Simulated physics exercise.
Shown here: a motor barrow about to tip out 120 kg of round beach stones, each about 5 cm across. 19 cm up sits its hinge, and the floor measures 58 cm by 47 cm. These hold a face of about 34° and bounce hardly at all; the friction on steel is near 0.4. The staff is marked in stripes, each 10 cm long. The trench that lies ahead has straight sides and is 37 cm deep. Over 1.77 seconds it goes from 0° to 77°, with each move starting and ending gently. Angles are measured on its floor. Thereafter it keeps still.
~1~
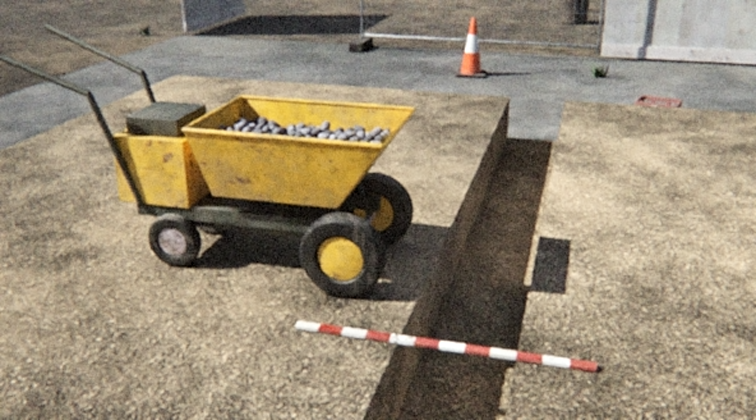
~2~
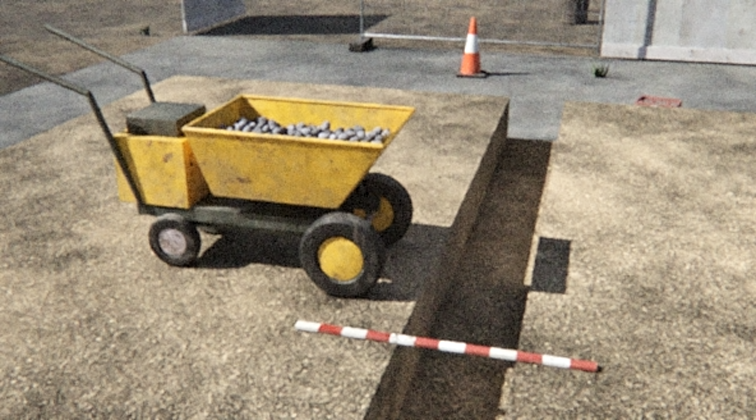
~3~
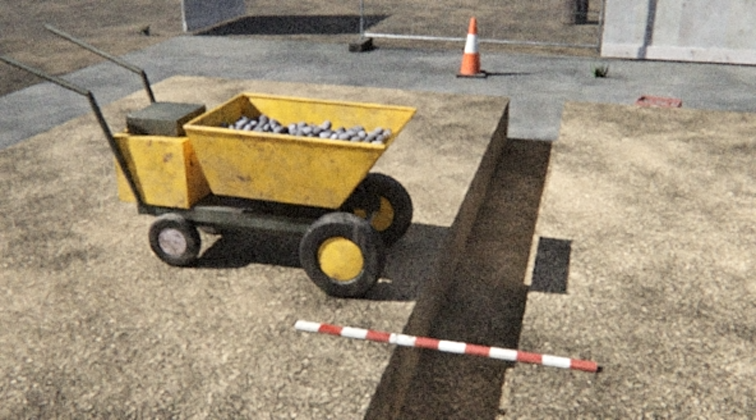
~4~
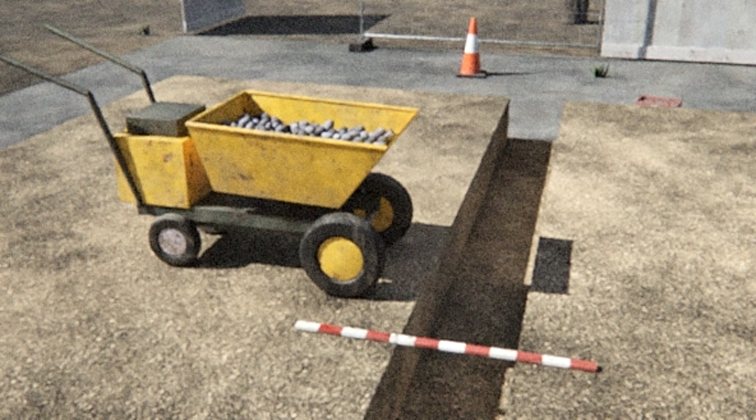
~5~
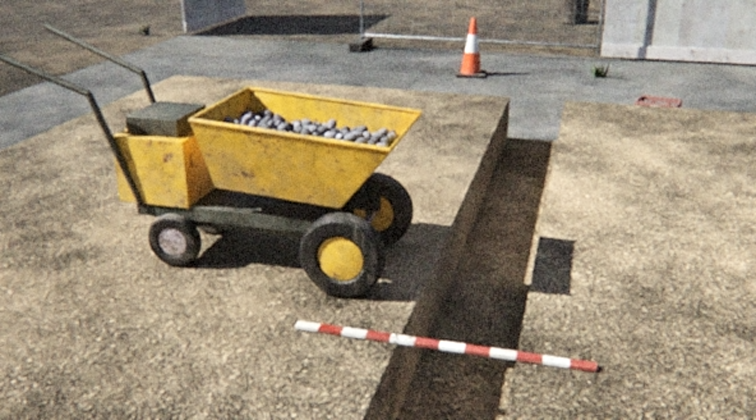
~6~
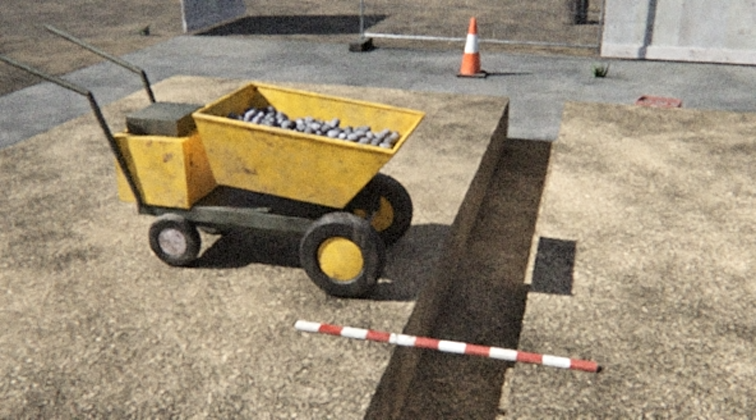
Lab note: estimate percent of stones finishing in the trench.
Approx. 76 %.
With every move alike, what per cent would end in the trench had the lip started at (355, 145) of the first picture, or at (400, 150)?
I'd say some 100 per cent and some 55 per cent.
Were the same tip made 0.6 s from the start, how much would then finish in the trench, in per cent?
55 %.
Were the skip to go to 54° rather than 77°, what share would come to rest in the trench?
Roughly 45% would end there.
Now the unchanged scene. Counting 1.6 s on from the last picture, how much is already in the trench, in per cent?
At that moment: Approx. 50 %.
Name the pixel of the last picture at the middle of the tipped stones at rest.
Somewhere around (501, 341) in the last picture.
Then, 1.0 s after the last picture the floor is at 65°, 98 % in the skip, 2 % in the trench; the foremost stones are at (502, 242).
Then, 1.6 s after the last picture the floor is at 77°, 28 % in the skip, 50 % in the trench, 22 % past the trench; the foremost stones are at (646, 304).
Then, 1.9 s after the last picture the floor is at 77°, 7 % in the skip, 68 % in the trench, 24 % past the trench; the foremost stones are at (709, 310).
Then, 3.9 s after the last picture the floor is at 77°, 0 % in the skip, 76 % in the trench, 24 % past the trench; the foremost stones are at (728, 314).
